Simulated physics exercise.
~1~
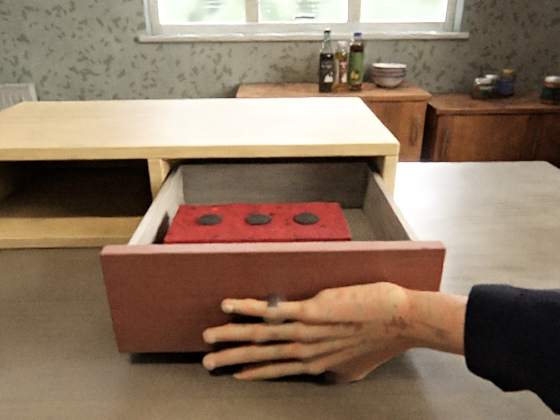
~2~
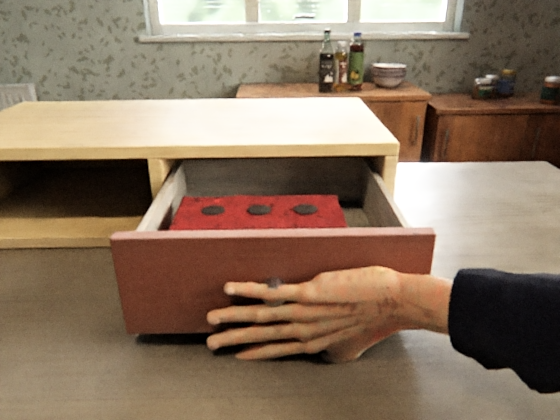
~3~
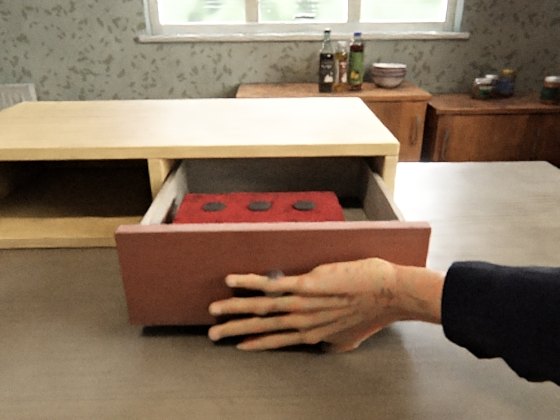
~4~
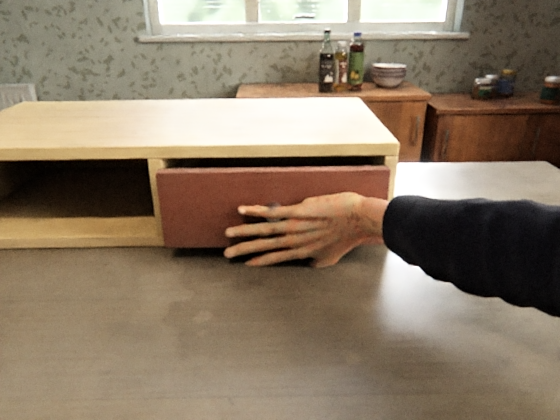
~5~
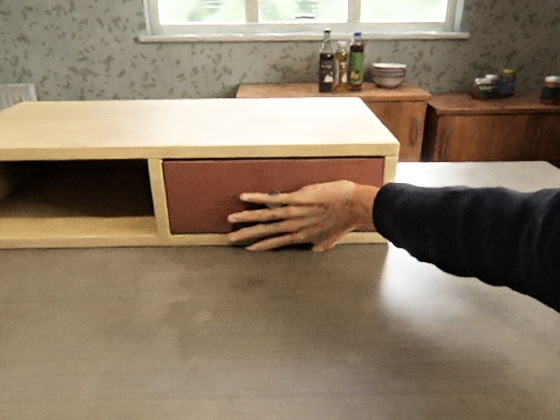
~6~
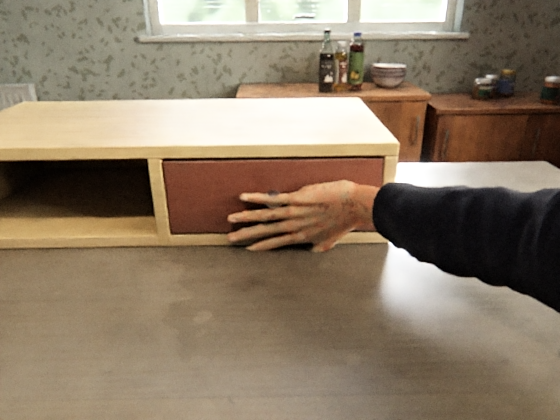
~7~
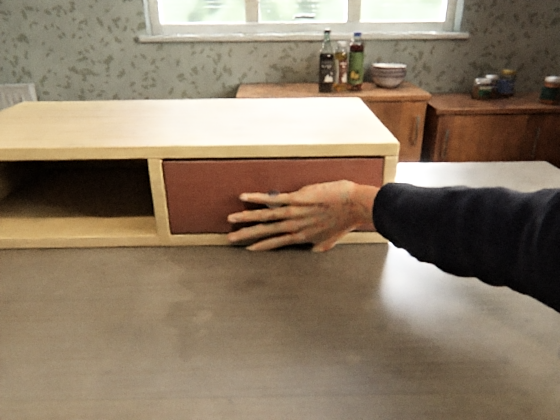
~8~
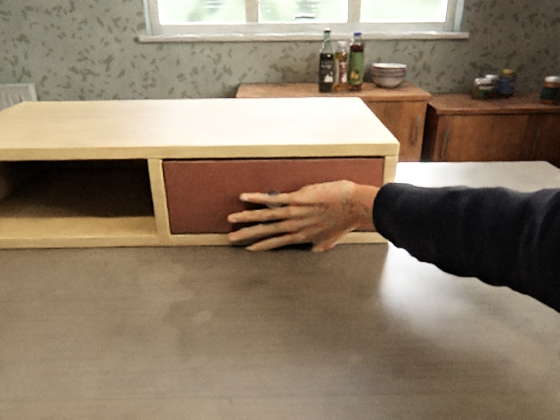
A hand pushing a reddish-brown drawer holding a red brick with dark round spots into a pale wooden chest until it closes.
